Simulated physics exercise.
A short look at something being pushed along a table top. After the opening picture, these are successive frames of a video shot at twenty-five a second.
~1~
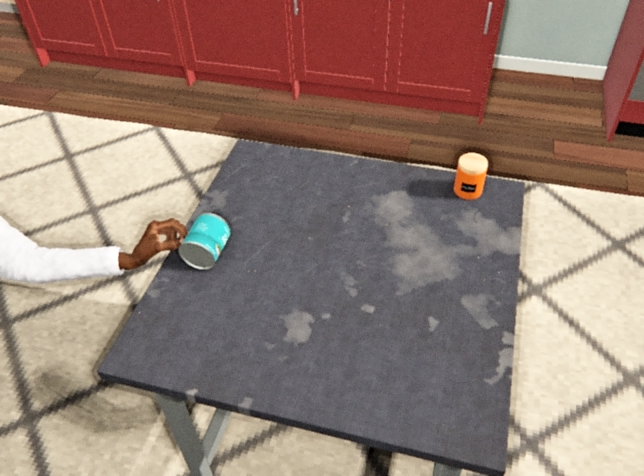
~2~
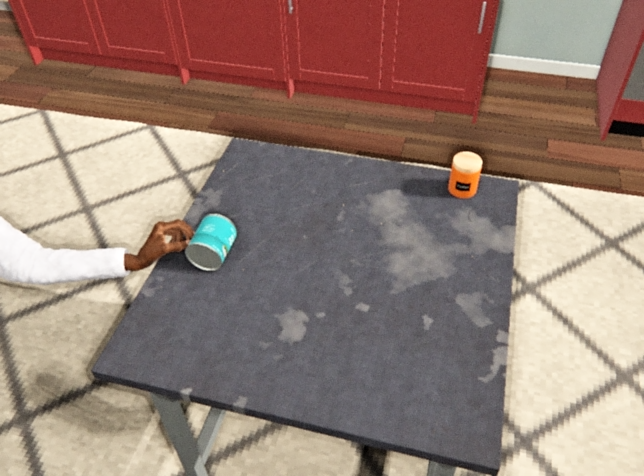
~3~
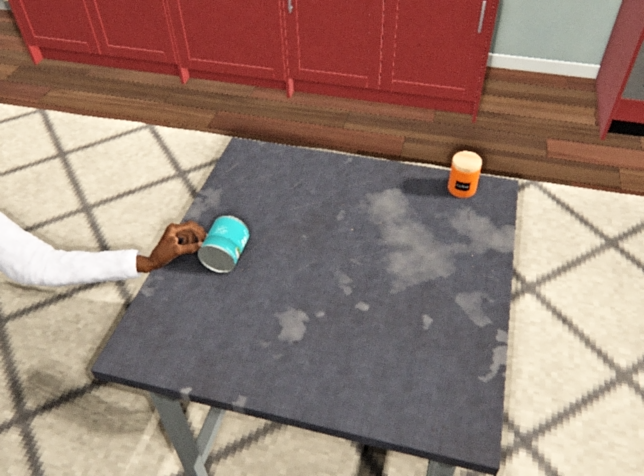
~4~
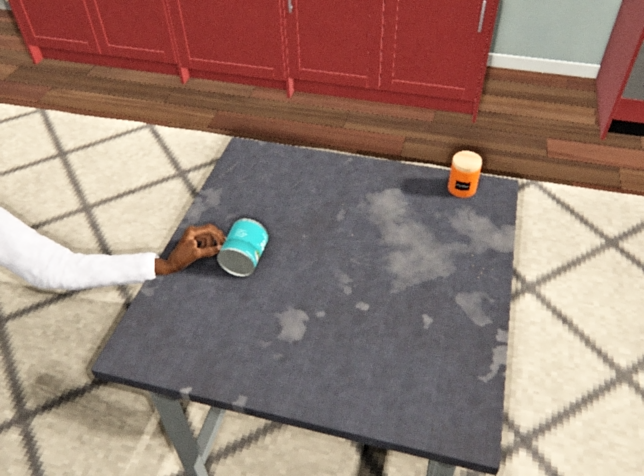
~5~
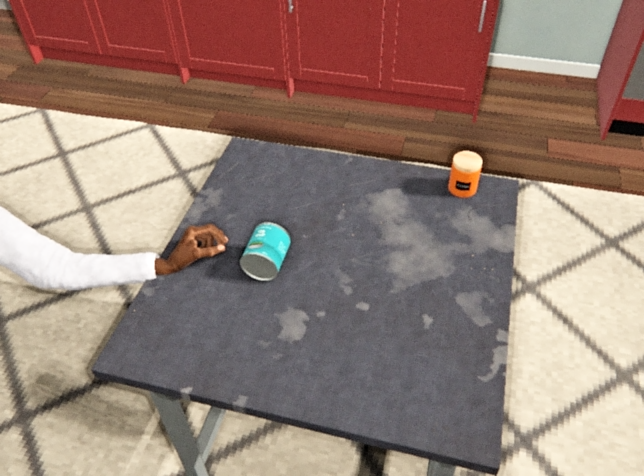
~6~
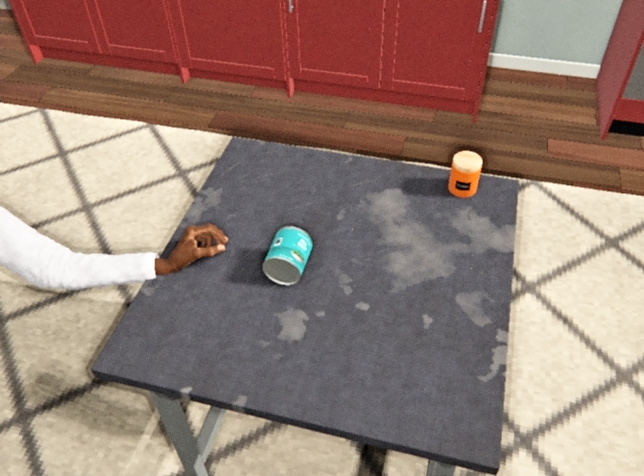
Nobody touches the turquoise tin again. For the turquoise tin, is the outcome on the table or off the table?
The turquoise tin falls off the table.
Then, 0.20 s after the last picture, turquoise tin rolled well along near (399, 277).
Then, 0.40 s after the last picture, turquoise tin rolled well along near (510, 297).
Then, 0.70 s after the last picture, turquoise tin now off the table.
Then, 0.90 s after the last picture, things are still on the move.
By the end, off the table, turquoise tin.
